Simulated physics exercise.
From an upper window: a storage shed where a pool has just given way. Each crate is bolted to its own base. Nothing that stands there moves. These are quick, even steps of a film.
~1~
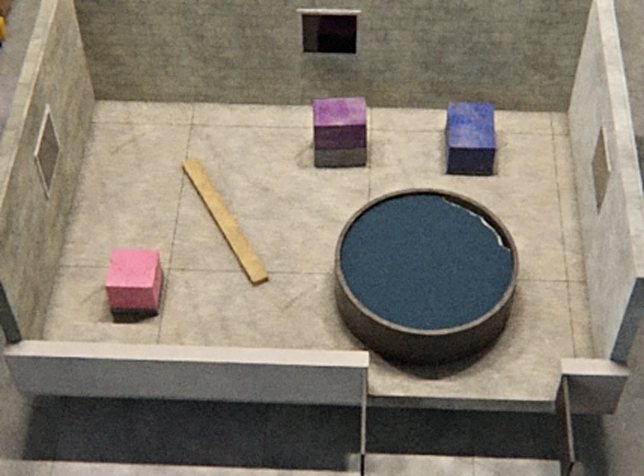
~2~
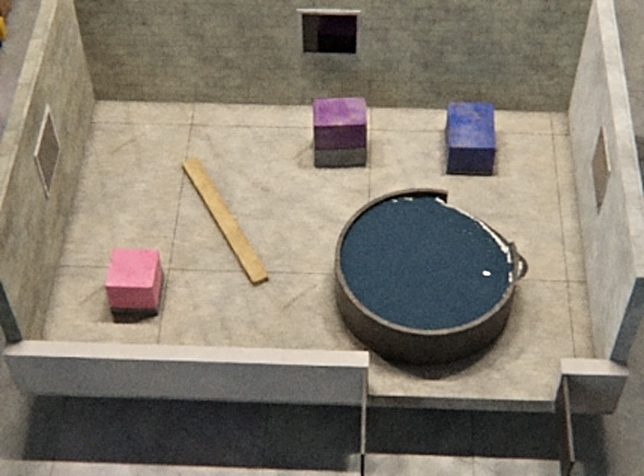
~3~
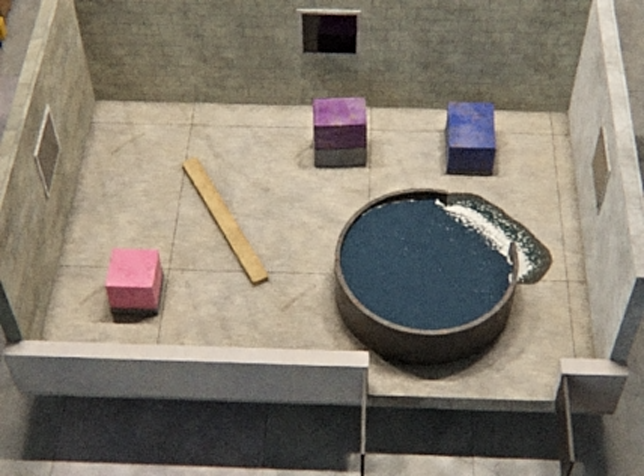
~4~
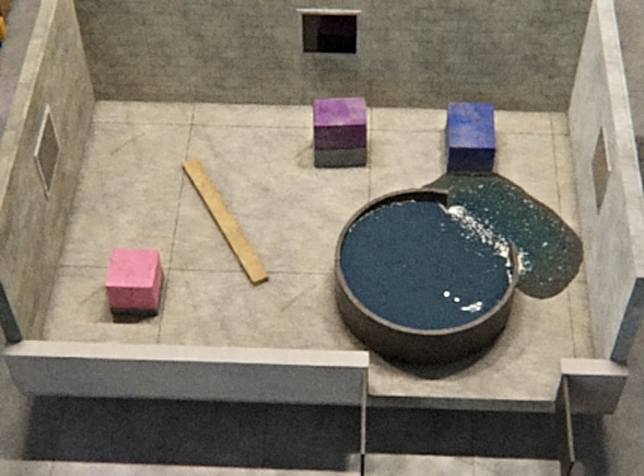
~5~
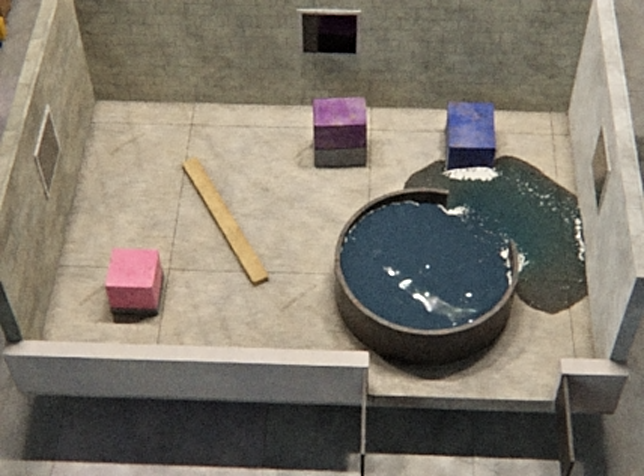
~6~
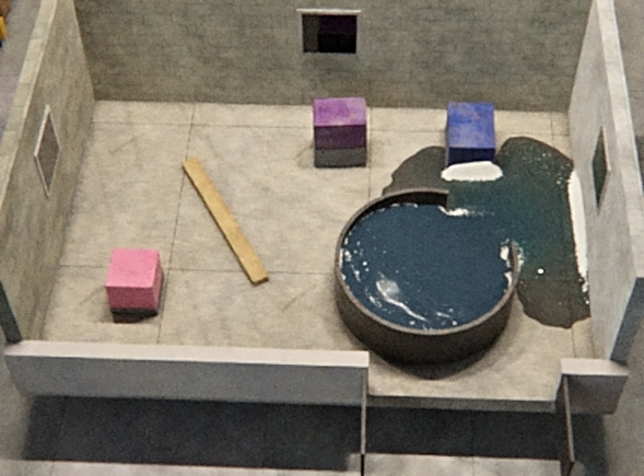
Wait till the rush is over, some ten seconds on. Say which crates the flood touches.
One by one: The blue crate is soaked; the purple crate keeps dry; the pink crate keeps dry.
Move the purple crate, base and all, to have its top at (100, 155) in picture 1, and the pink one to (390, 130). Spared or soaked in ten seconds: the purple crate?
Purple remains dry.
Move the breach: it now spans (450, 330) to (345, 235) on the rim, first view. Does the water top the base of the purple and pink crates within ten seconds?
Purple crate is safe, pink crate is soaked.
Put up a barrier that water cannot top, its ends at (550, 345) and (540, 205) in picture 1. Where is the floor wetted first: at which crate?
First comes the blue one.
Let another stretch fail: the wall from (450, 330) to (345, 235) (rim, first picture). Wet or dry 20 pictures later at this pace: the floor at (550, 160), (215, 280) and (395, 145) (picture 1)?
One after the other: Dry, flooded, free of water.
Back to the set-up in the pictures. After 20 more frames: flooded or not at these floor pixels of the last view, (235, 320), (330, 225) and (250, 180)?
As listed: No water, under water, under water.
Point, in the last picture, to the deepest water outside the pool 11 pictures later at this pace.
Around (554, 117).
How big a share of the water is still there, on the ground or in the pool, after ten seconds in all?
Some 84 per cent.
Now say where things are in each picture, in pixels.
In the first picture, the round tank at (426, 261) is whole and still.
In the second picture, the front is at (522, 272), out from the gap on the round tank's far side.
In the third picture, the front is at a hidden place, out from the gap on the round tank's far side.
In the fourth picture, the front is at (576, 257), out from the gap on the round tank's far side.
In the fifth picture, the front is at (514, 161), out from the gap on the round tank's far side.
In the sixth picture, the front is at (535, 143), out from the gap on the round tank's far side.
A moment on, water covers 20 % of the floor; the blue crate water round its plinth, the purple crate water round its plinth, the pink crate not reached.
Next, water covers 30 % of the floor; the blue crate water round its plinth, the purple crate water round its plinth, the pink crate not reached.
Then, water covers 55 % of the floor; the blue crate water round its plinth, the purple crate water round its plinth, the pink crate not reached.
Later, water covers 80 % of the floor; the blue crate water round its plinth, the purple crate water round its plinth, the pink crate water round its plinth.
In the end, water covers 100 % of the floor; the blue crate was topped, the purple crate stayed above the water, the pink crate stayed above the water.
